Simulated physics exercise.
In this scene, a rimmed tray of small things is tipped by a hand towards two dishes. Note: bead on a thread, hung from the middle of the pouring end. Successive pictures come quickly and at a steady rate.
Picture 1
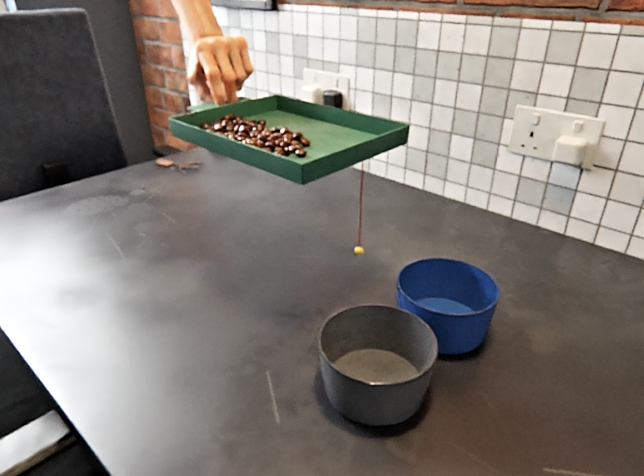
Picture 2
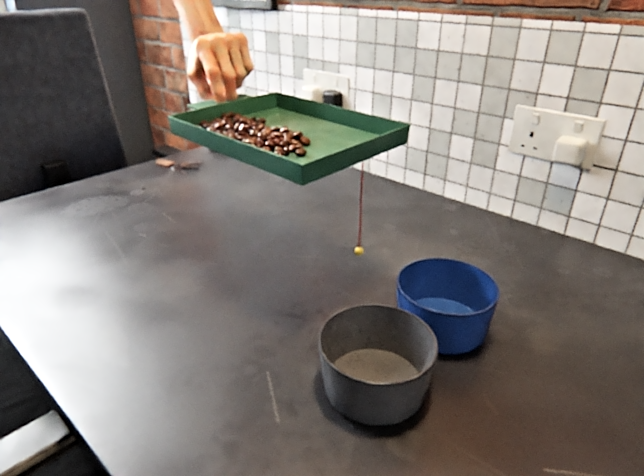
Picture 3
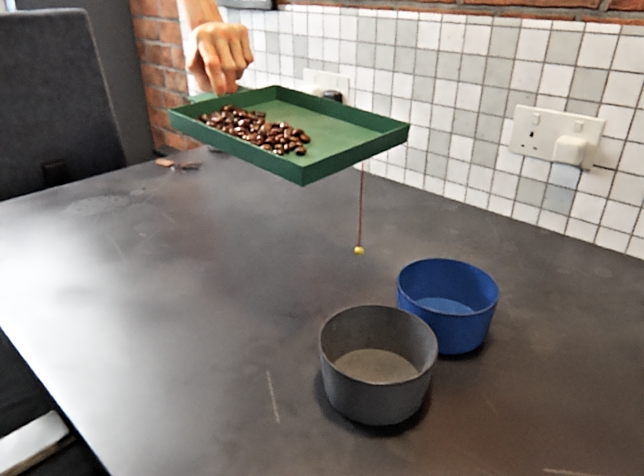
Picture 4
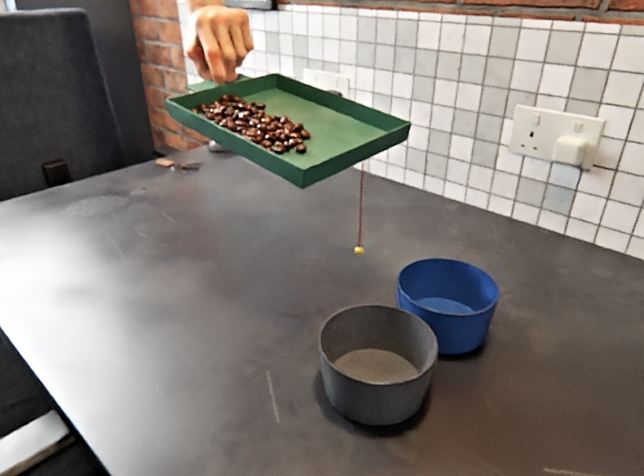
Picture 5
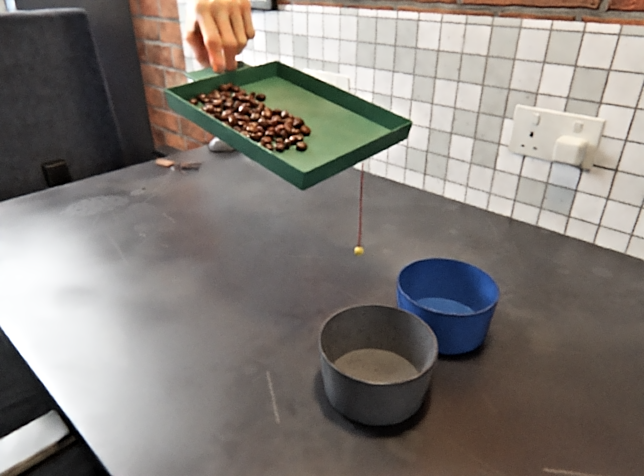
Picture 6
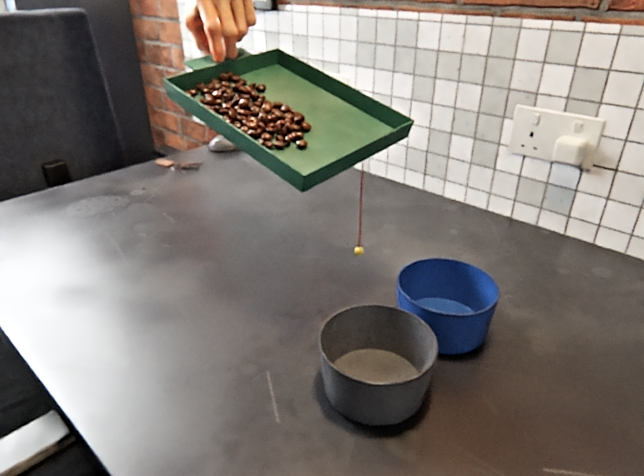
A green tray of small brown drops gradually tilts in a hand above two bowls.
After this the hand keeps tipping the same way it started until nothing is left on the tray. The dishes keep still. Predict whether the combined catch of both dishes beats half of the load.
The dishes collect the minority.
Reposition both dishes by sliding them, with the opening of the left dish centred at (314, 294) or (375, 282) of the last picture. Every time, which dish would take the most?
In turn: The left dish; the left one.
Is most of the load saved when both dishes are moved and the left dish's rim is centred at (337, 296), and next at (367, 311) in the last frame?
Result, first place: Exceeding half; second place: Exceeding half.
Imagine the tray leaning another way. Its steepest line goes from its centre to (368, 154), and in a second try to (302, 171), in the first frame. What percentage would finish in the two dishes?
Well, 20 percent for one and then 0 percent for the other.
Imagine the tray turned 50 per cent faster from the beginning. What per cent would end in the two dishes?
Share: Roughly 30%.
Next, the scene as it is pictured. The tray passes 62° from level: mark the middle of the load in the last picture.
In the last view the centre sits at roughly (314, 159).
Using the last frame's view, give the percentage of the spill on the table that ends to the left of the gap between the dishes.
About 100 %.
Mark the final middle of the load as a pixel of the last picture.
The centre ends up roughly at (326, 345).
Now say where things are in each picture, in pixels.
In the first picture, corners of the pouring end at (302, 163) and (408, 125), level; middle of the load at (251, 136), flat chocolate drops; left dish at (425, 388); right dish at (490, 322); bead on its thread at (359, 251).
In the second picture, corners of the pouring end at (302, 163) and (408, 125), level; middle of the load at (251, 134).
In the third picture, corners of the pouring end at (303, 165) and (409, 124), tipped barely, lowest at the left corner; middle of the load at (251, 130).
In the fourth picture, corners of the pouring end at (303, 168) and (410, 122), tipped a little, lowest at the left corner; middle of the load at (251, 123).
In the fifth picture, corners of the pouring end at (304, 171) and (411, 121), tipped a little, lowest at the left corner; middle of the load at (251, 116).
In the sixth picture, corners of the pouring end at (305, 173) and (412, 120), tipped clearly, lowest at the left corner; middle of the load at (251, 110); left dish at (425, 388); right dish at (490, 322).
Soon, tray tipped steeply; nearly all on the tray; a stray few in the air.
A while on, tray tipped past a quarter turn; about half on the tray; a stray few in the left dish; about a quarter outside both; about a quarter in the air.
Towards the end, tray tipped past a quarter turn; a small part in the left dish; a stray few in the right dish; most outside both.
Finally, tray tipped past a quarter turn; a small part in the left dish; a stray few in the right dish; most outside both.
